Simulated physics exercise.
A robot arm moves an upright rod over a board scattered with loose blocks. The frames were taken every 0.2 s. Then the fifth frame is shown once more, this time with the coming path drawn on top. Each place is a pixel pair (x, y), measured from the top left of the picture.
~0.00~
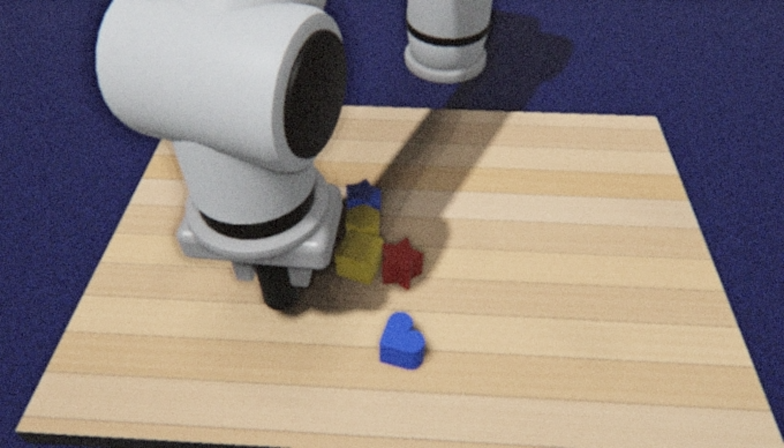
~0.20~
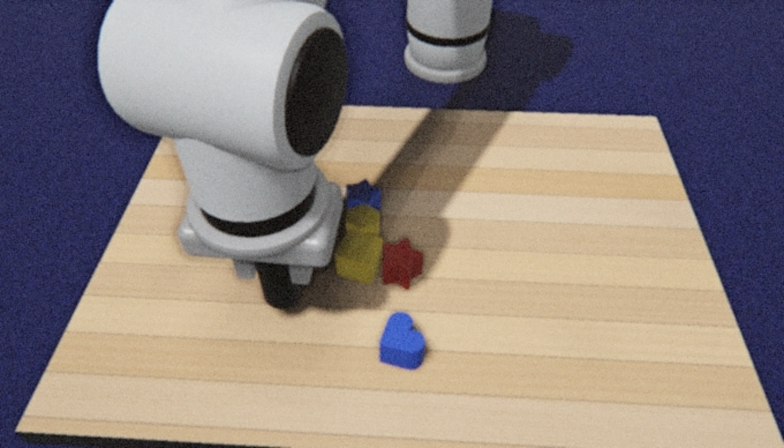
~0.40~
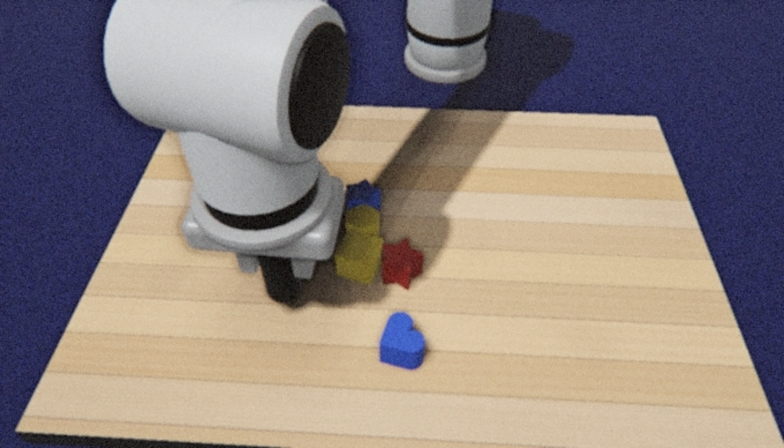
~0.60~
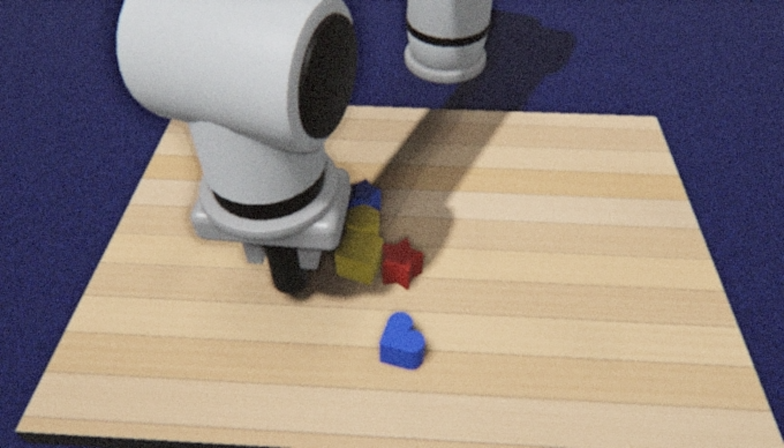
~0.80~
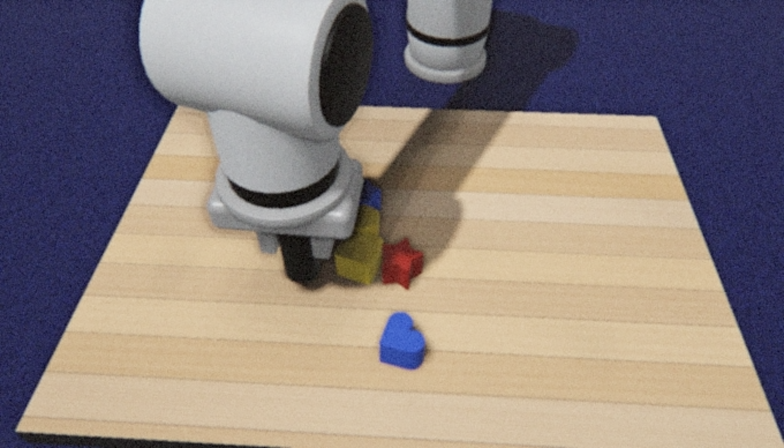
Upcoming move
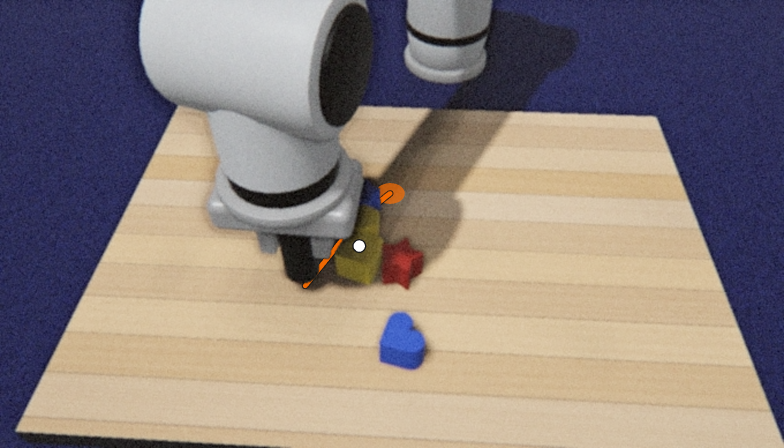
A robot arm holding a dark upright rod barely moved at first, then slid a short way up and to the right, nearing the yellow blocks, while all the blocks on the wooden board stayed still.
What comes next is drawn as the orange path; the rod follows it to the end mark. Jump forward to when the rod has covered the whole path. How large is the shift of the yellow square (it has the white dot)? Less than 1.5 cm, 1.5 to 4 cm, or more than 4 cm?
Shift: Under 1.5 cm.
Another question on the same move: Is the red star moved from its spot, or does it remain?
It keeps its position.
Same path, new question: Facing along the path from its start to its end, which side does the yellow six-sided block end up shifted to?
Heads right.
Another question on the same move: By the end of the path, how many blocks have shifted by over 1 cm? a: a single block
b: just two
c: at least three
The correct letter is b.
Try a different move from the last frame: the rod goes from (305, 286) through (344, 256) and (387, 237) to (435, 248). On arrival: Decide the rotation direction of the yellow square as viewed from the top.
Looking from above, the answer is clockwise.
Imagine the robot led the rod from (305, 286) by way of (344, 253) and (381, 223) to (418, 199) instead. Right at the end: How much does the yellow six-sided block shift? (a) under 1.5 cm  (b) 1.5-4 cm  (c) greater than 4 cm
Letter c.
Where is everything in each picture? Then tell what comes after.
The first frame shows lower end of the rod at (282, 298), tops of blocks, yellow square at (359, 246), blue star at (362, 191), yellow six-sided block at (362, 216), red star at (401, 253).
The second frame shows rod at (282, 296), blocks as before.
The third frame shows rod at (285, 290), blocks as before.
The fourth frame shows rod at (291, 282), blocks as before.
The fifth frame shows rod at (303, 272), yellow square at (359, 246), blue star partly hidden, yellow six-sided block at (362, 216), red star at (401, 253).
The drawn path runs from (305, 286) through (347, 234) to (390, 193); the dot is on the yellow square.
The first path, step by step. One third of the way, rod at (333, 235); nothing pushed yet.
Two thirds of the way, rod at (361, 204); blue star at (373, 180), turned 60° anticlockwise; yellow six-sided block at (391, 202), turned 70° clockwise.
At the end, rod at (390, 179); yellow square not moved; blue star at (397, 155), turned 70° anticlockwise; yellow six-sided block at (398, 199), turned 100° clockwise; red star not moved.
